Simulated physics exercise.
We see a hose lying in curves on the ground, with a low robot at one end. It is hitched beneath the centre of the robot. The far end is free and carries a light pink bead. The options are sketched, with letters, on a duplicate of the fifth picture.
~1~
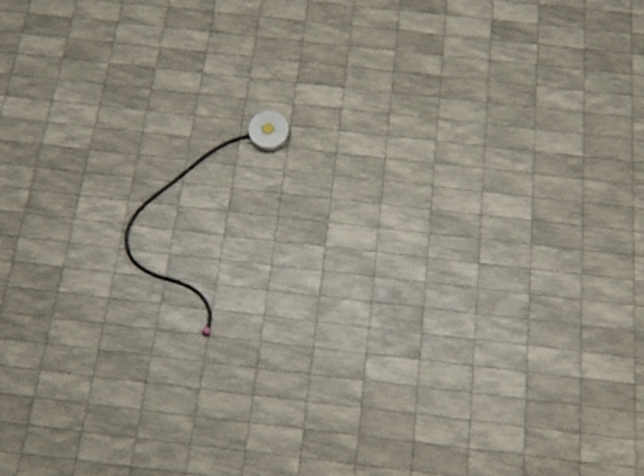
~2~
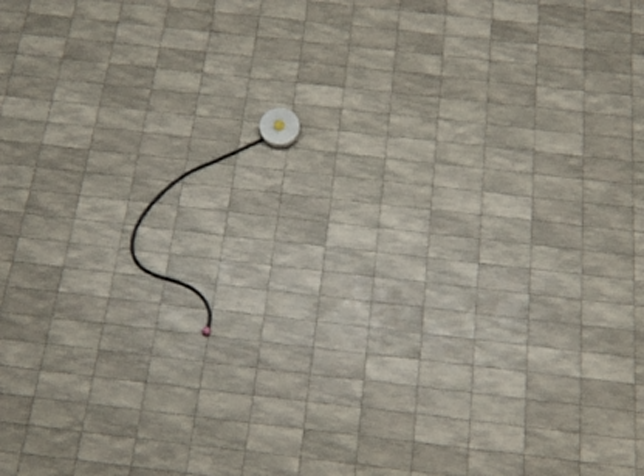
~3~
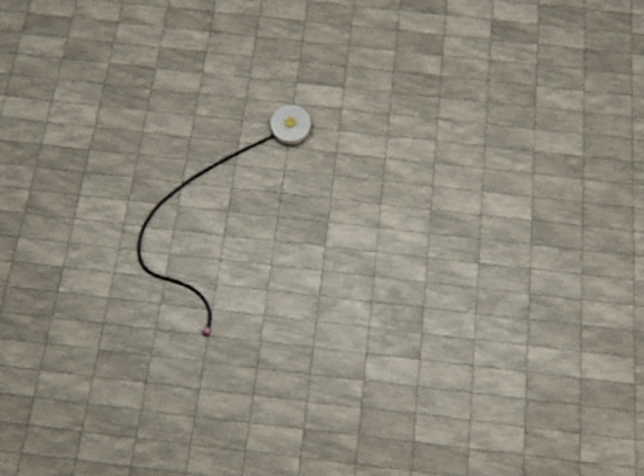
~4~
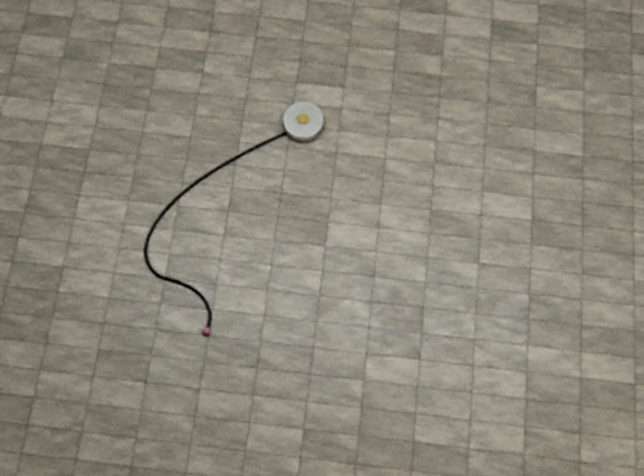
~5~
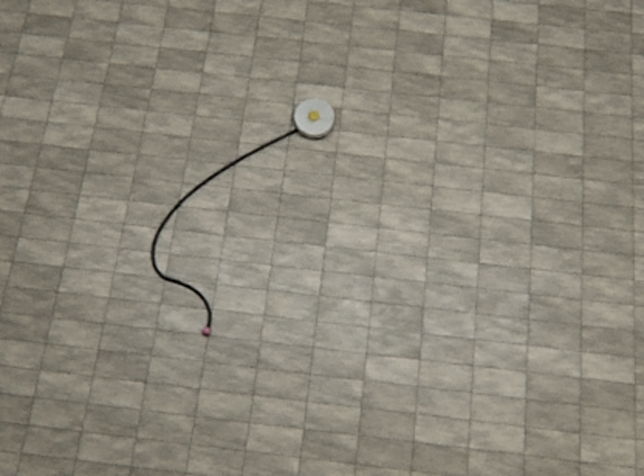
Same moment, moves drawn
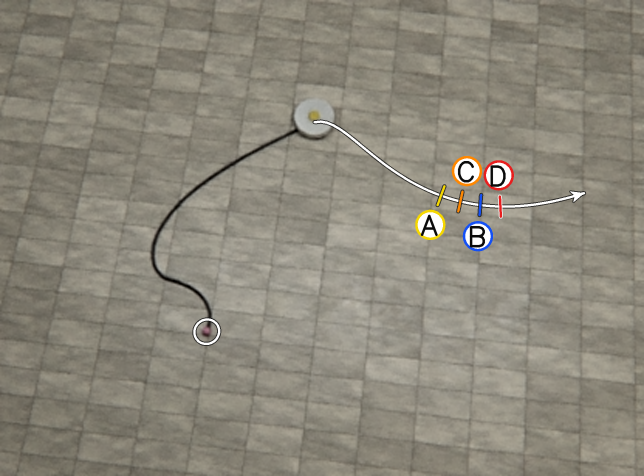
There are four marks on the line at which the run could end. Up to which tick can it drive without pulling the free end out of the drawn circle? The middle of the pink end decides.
Up to mark B.
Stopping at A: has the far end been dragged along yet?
No.
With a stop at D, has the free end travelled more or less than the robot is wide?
Less.
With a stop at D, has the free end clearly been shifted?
Yes.
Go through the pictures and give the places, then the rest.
In the first frame, robot (269, 132); free end (206, 331).
In the second frame, robot (280, 129); free end (206, 331).
In the third frame, robot (291, 126); free end (206, 331).
In the fourth frame, robot (303, 122); free end (206, 331).
In the fifth frame, robot (314, 119); free end (206, 331).
On the marked copy, A at (441, 196); B at (480, 205); C at (460, 201); D at (500, 207); the ring at (207, 332); the route from (314, 122) via (441, 196) to (584, 193).
Following B. Soon after the start, robot (370, 150), middle of the hose (215, 197), free end (206, 331).
Later, robot (425, 186), middle of the hose (260, 204), free end (206, 331).
In the end, robot (482, 203), middle of the hose (314, 219), free end (207, 322); the free end is still in its ring.
As for the rest, A is safe but short; C is safe but short; D drags the free end to (208, 313).
